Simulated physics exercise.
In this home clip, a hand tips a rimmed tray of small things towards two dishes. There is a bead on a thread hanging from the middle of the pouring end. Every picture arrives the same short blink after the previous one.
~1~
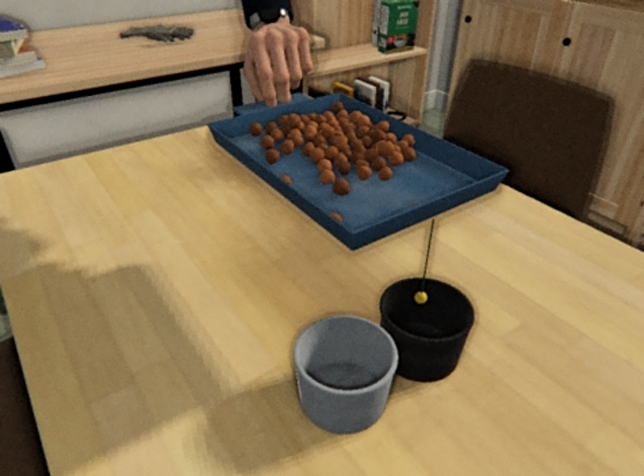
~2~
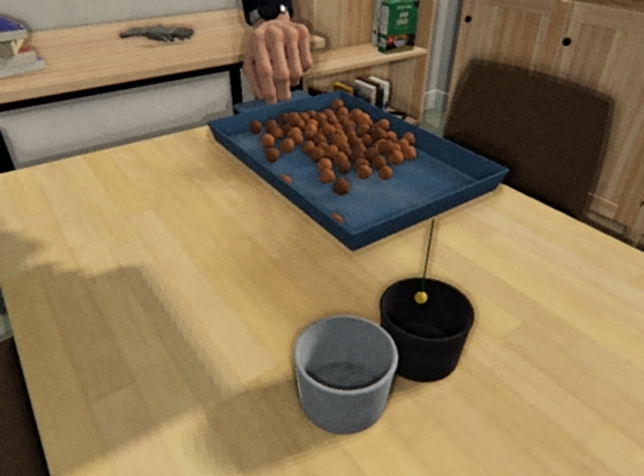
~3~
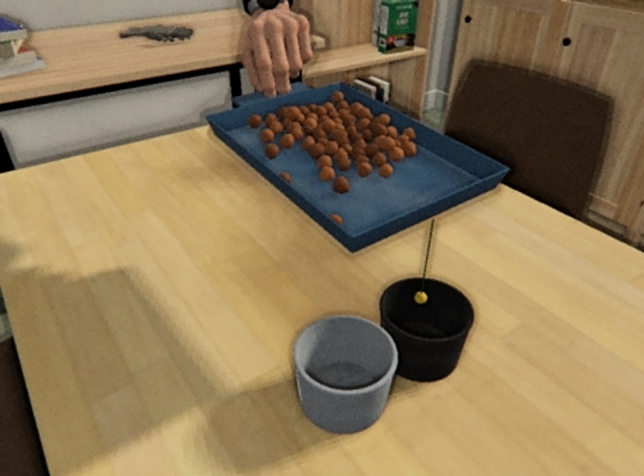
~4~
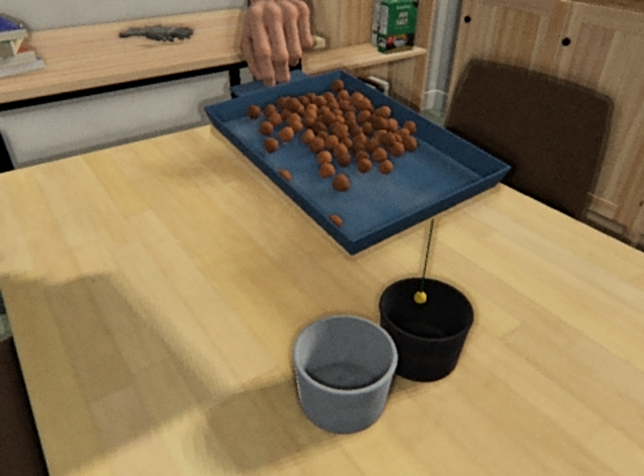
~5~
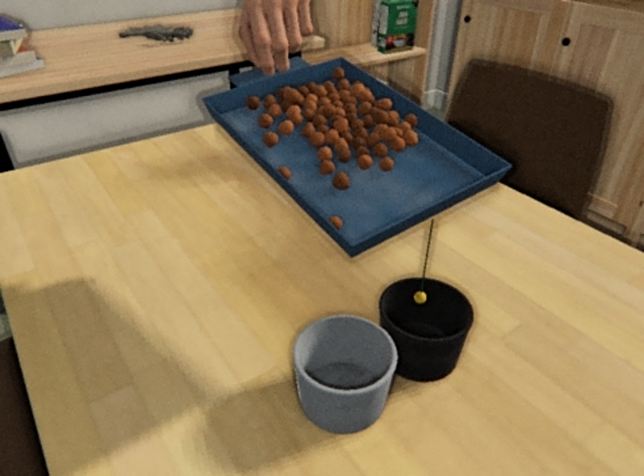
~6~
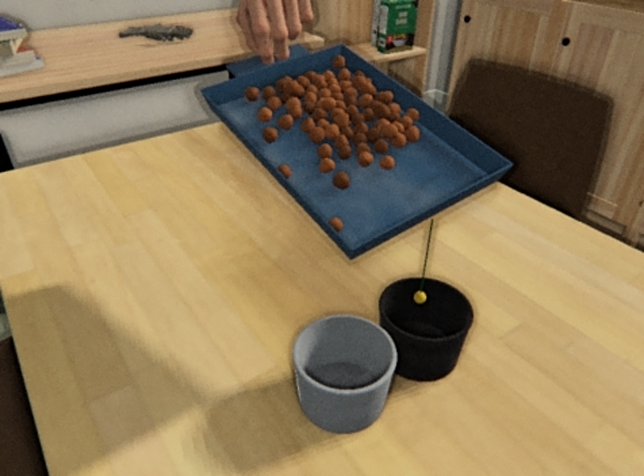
A blue rimmed tray, gripped at its far edge by a hand, is seen from above and in front over a pale wooden table in a room with wooden cabinets and a dark chair. It carries a heap of small reddish-brown balls, with a grey dish and a black dish below and a yellow bead hanging near the black one. The hand slowly raises the far edge, tilting the tray slightly towards its near left corner, while the heap barely shifts and the view stays still.
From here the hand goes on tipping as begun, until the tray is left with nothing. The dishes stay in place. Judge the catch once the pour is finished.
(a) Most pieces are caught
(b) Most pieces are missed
(a) Most pieces are caught.
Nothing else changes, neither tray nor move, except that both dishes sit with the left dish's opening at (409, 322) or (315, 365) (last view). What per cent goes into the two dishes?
It would be roughly 20 per cent, followed by roughly 60 per cent.
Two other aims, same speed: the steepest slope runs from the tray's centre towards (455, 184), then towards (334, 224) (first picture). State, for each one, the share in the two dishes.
Lab note: Case 1 near 0 %, case 2 near 90 %.
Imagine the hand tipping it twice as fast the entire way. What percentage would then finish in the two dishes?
About 60 %.
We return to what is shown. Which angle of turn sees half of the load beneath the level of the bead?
Roughly 100 degrees.
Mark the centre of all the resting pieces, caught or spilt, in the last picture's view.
Close to (355, 388) in the last picture.
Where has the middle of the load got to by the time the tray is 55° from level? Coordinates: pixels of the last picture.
I'd put it at about (367, 198).
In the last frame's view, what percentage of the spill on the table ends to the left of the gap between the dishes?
That's roughly 20 per cent of the pieces.
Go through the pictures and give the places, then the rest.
Corners of the pouring end at (354, 227) and (499, 169), level; middle of the load at (337, 137), hazelnuts; left dish at (375, 404); right dish at (456, 353); bead on its thread at (421, 298), in the first frame.
Corners of the pouring end at (354, 228) and (500, 169), level; middle of the load at (337, 135), in the second frame.
Corners of the pouring end at (354, 231) and (500, 168), tipped barely, lowest at the left corner; middle of the load at (337, 130), in the third frame.
Corners of the pouring end at (354, 234) and (501, 166), tipped a little, lowest at the left corner; middle of the load at (337, 122), in the fourth frame.
Corners of the pouring end at (354, 238) and (502, 164), tipped a little, lowest at the left corner; middle of the load at (338, 114), in the fifth frame.
Corners of the pouring end at (353, 241) and (503, 163), tipped a little, lowest at the left corner; middle of the load at (338, 107); left dish at (374, 403); right dish at (455, 352), in the sixth frame.
Soon after the last picture, tray tipped steeply; nearly all on the tray; a stray few in the left dish; a stray few outside both; a stray few in the air.
A little later, tray tipped right over; most on the tray; a small part in the left dish; a small part outside both; a small part in the air.
Later still, tray tipped past a quarter turn; most in the left dish; about a quarter outside both.
At rest, tray tipped past a quarter turn; most in the left dish; none in the right dish; about a quarter outside both.
